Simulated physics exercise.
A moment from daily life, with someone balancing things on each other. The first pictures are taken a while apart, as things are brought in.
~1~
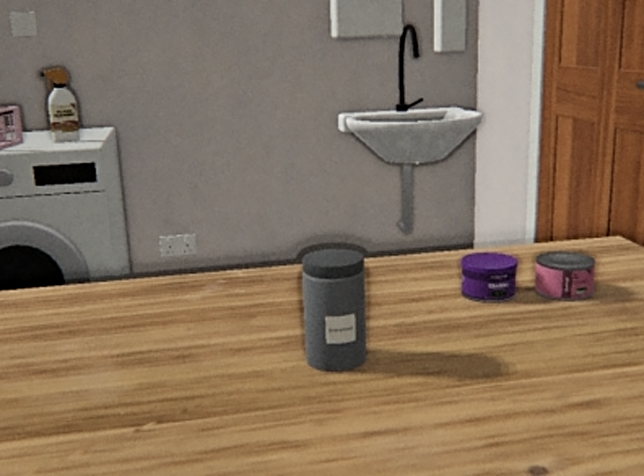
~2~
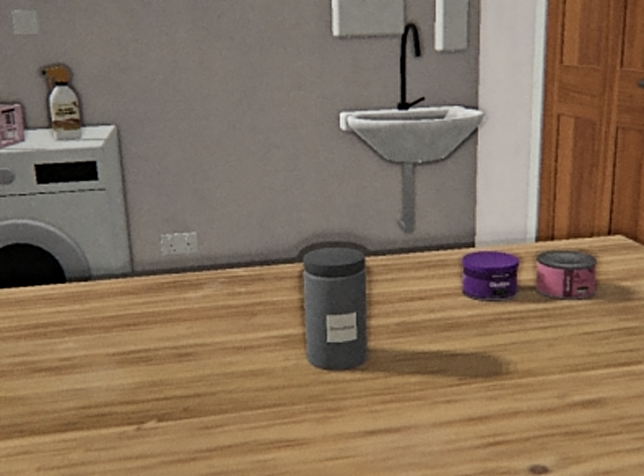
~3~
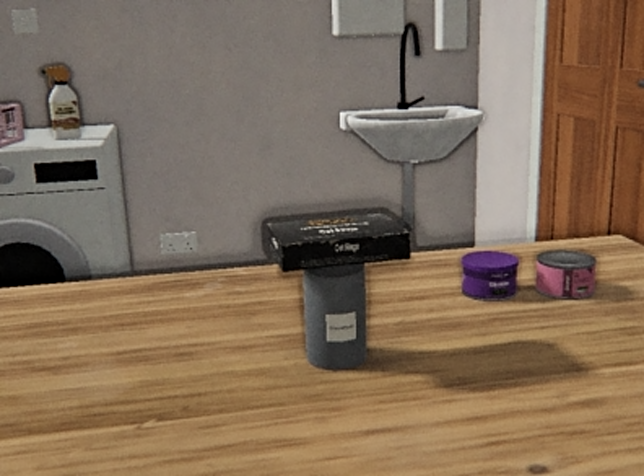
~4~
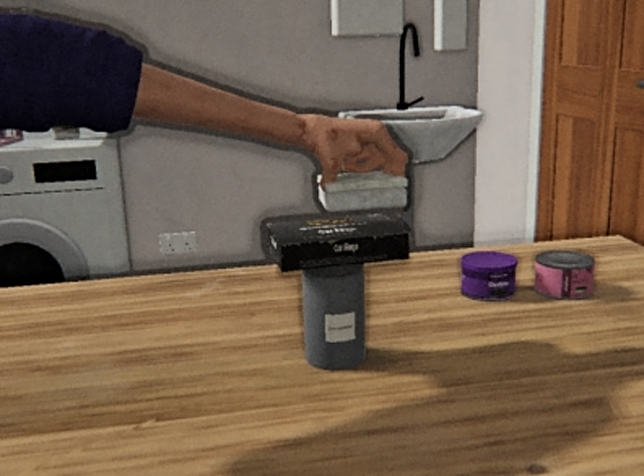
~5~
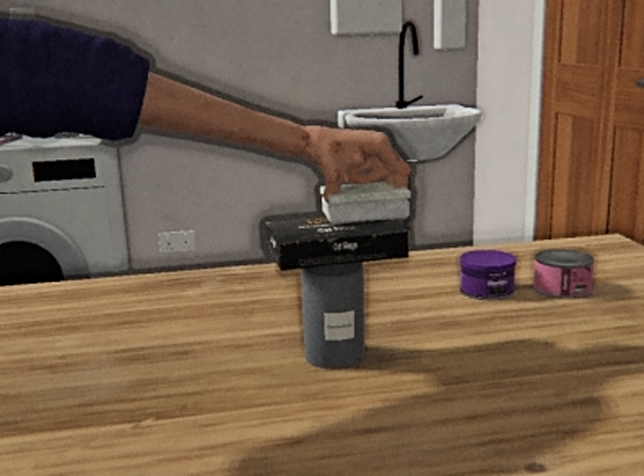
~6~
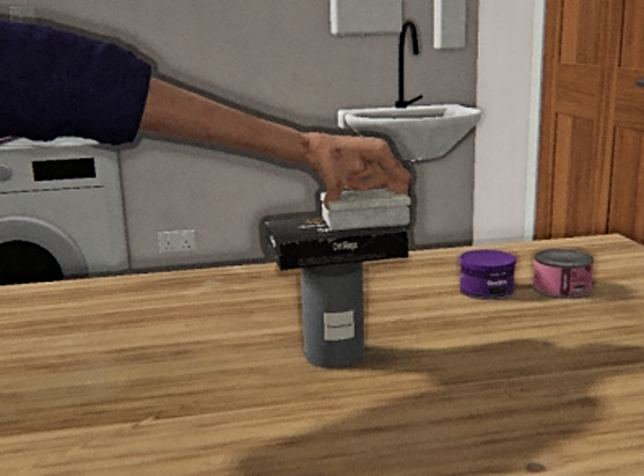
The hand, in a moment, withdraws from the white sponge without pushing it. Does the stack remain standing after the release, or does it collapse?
The stack stays intact.
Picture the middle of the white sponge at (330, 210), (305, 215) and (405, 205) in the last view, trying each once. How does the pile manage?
Stays standing, stays standing, topples over.
Then, 0.50 s after the last picture, nothing has stirred.
Then, 1.30 s after the last picture, white sponge resting near (365, 210).
At rest, all 5 in place. Seen from the same camera at the end, white sponge near (365, 210). The pile holds.
